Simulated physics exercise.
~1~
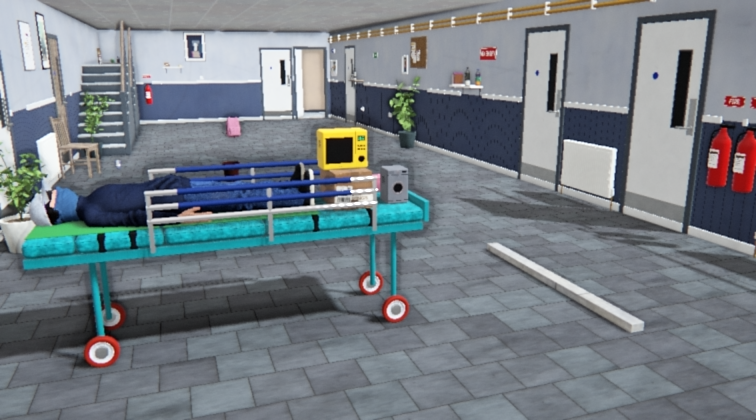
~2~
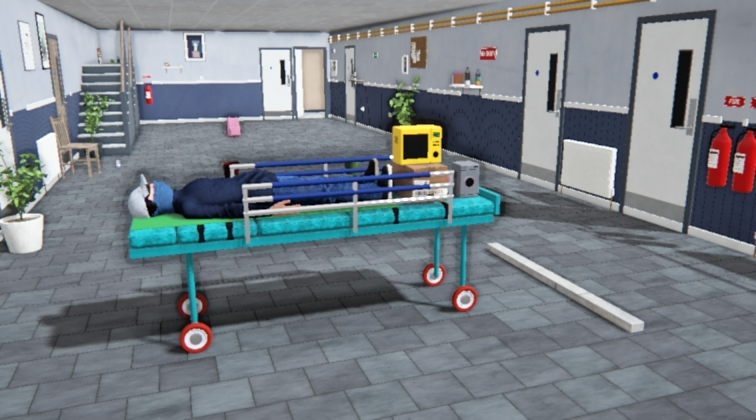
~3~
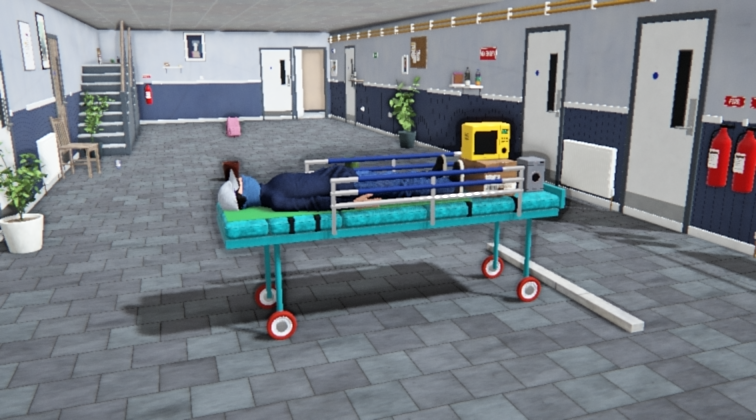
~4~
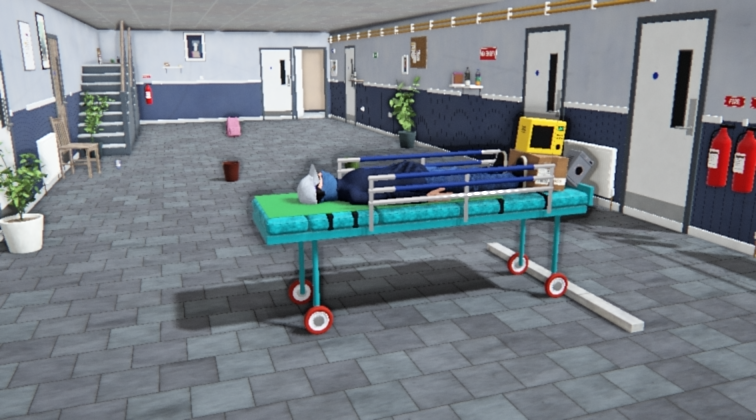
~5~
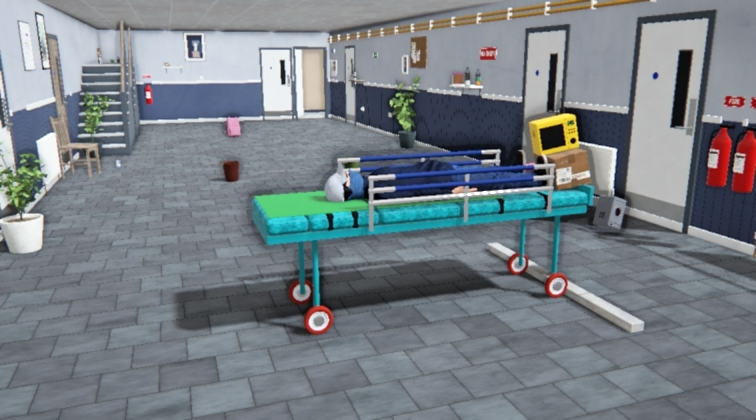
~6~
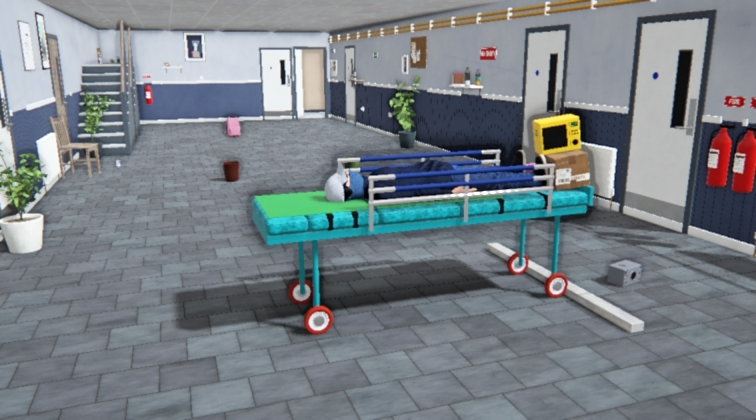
The clip shows a person lying on a teal wheeled stretcher rolling right along a corridor until it stops at a pale floor bar. The person slides toward the foot end, the yellow monitor tilts but stays aboard, and the grey pump tumbles off onto the floor.
